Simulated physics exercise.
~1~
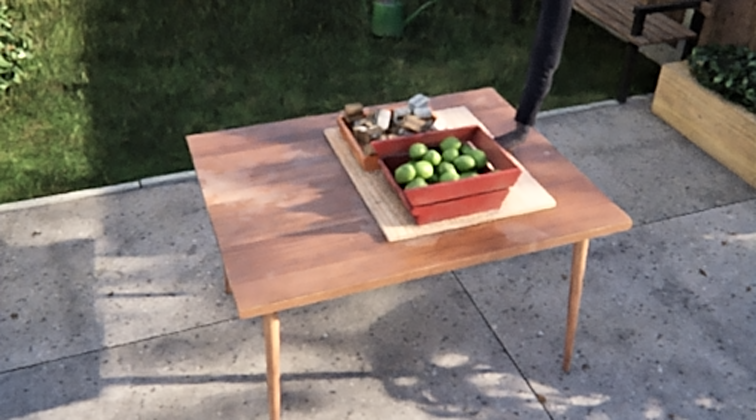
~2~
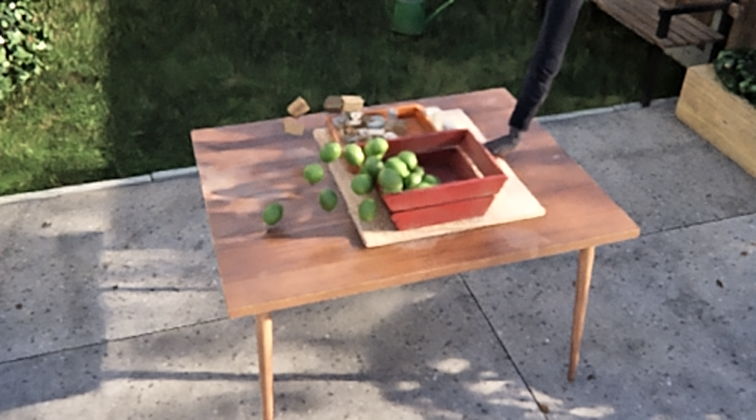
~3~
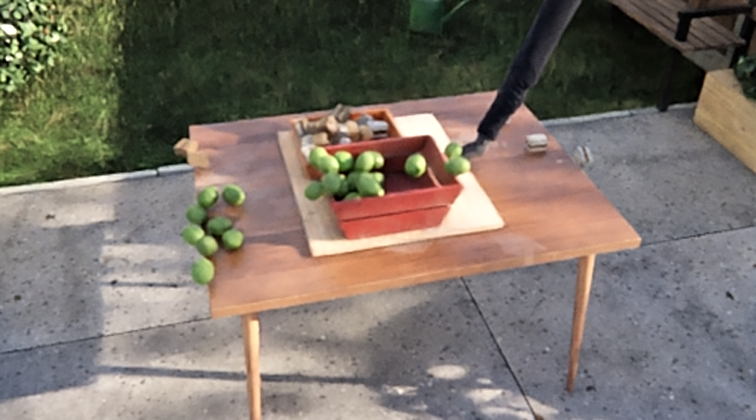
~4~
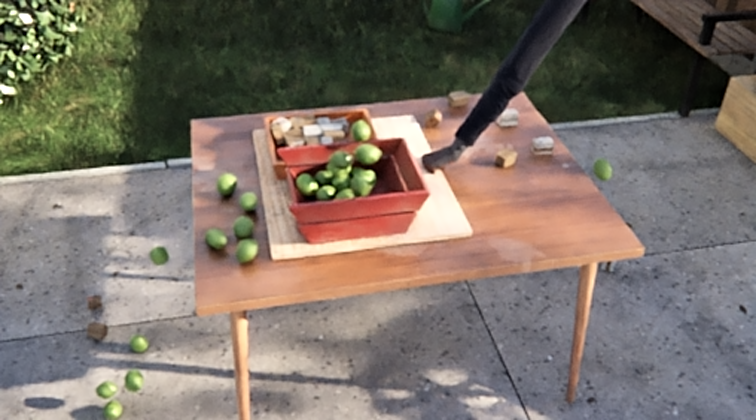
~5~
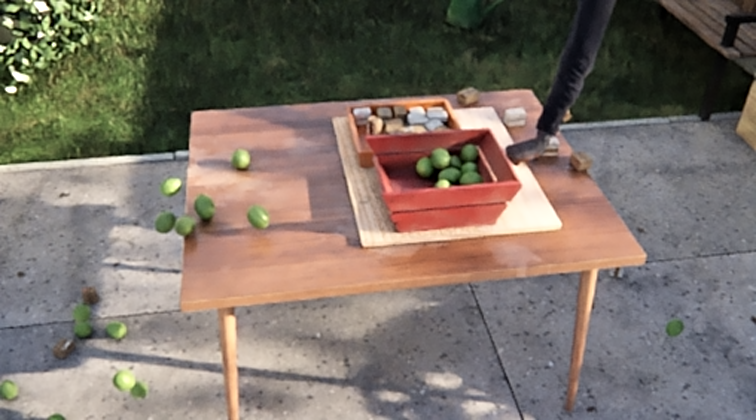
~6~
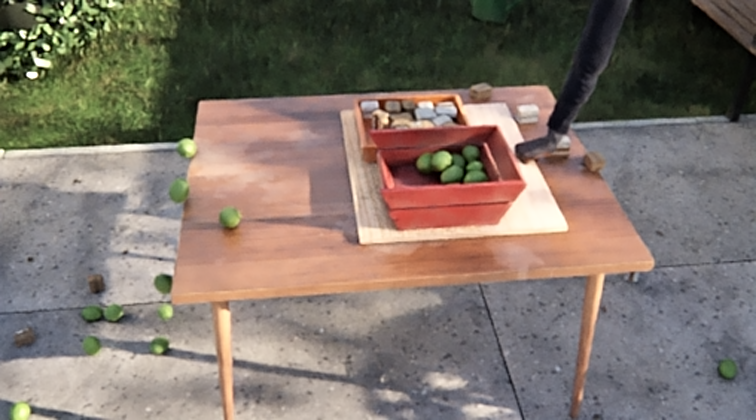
A dark-sleeved arm reaches from the upper right over a brown wooden table on a grey paved patio beside grass, seen from above at an angle. Its hand moves a pale board holding a red tote of green limes in front of a smaller orange tote of little tan and silver parcels. As the board slides left, limes spill over the red tote's low left side and parcels scatter both ways. More limes tumble, some dropping to the paving. The board then slides back right and rests, leaving fewer limes in the red tote, parcels still in the orange one, and others strewn around.
